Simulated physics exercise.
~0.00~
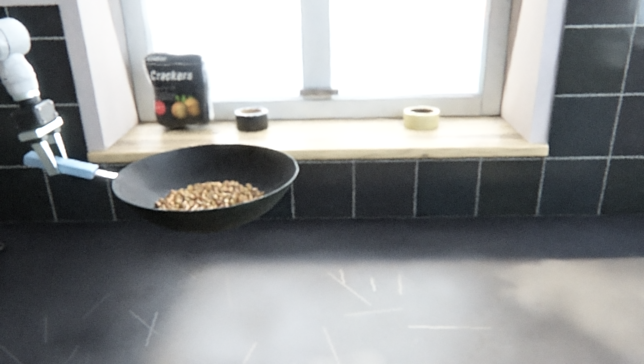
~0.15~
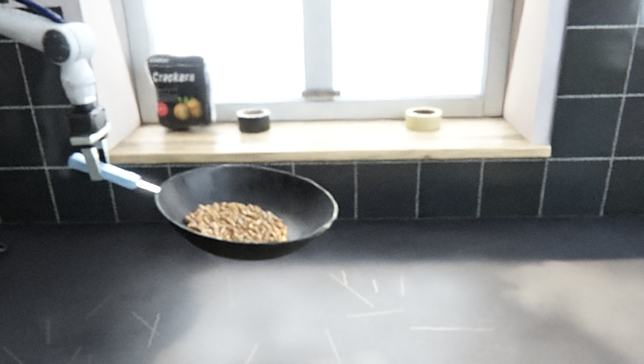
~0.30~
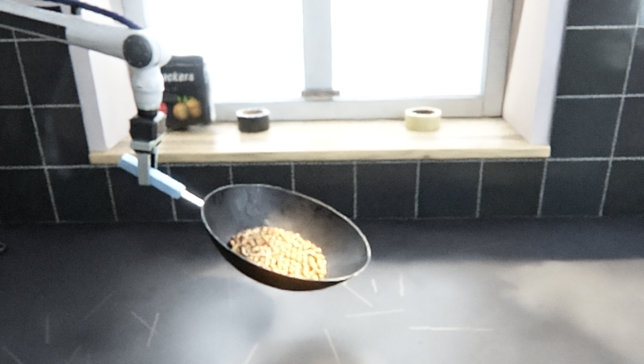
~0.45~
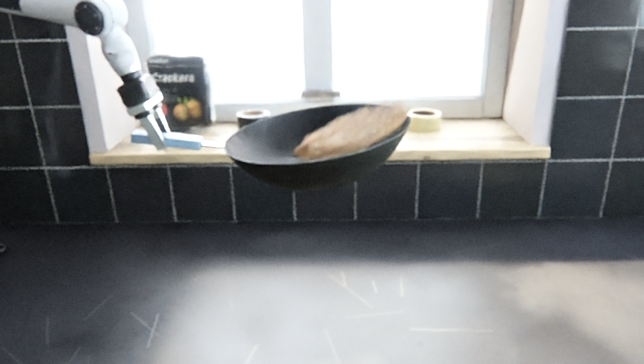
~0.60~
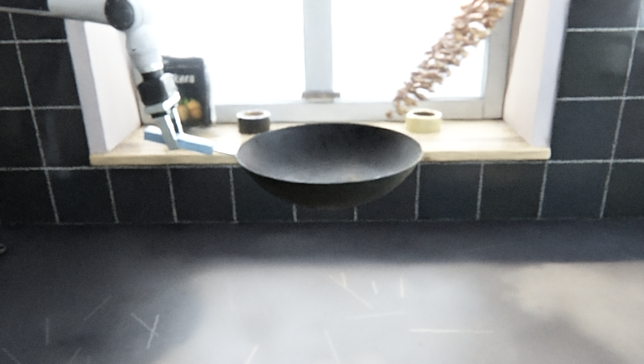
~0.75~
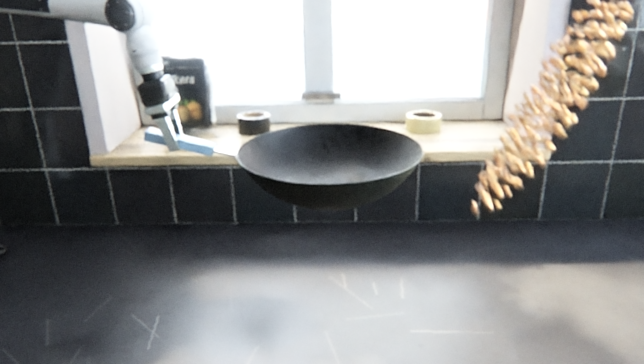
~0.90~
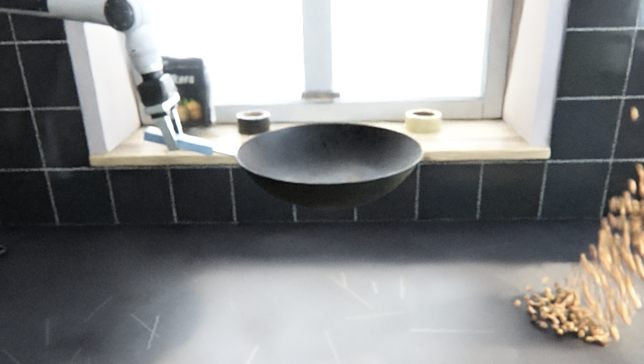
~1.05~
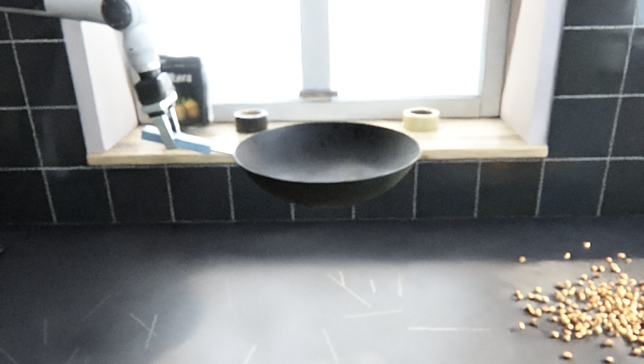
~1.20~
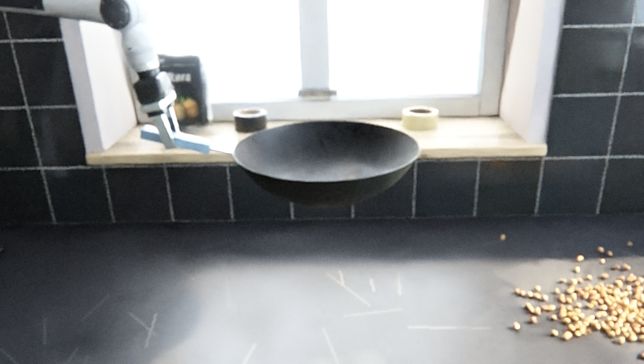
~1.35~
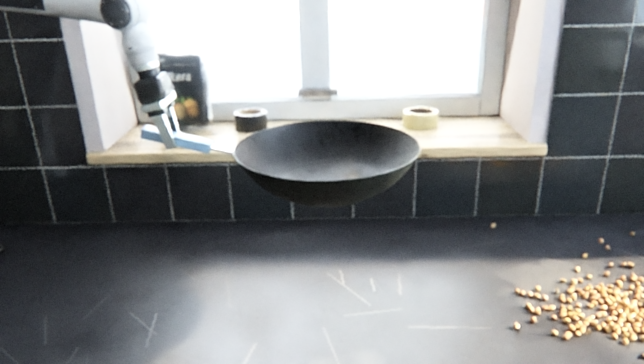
Robot arm swinging a dark wok rightward and tossing its beans out, scattering them across the right of the dark counter.
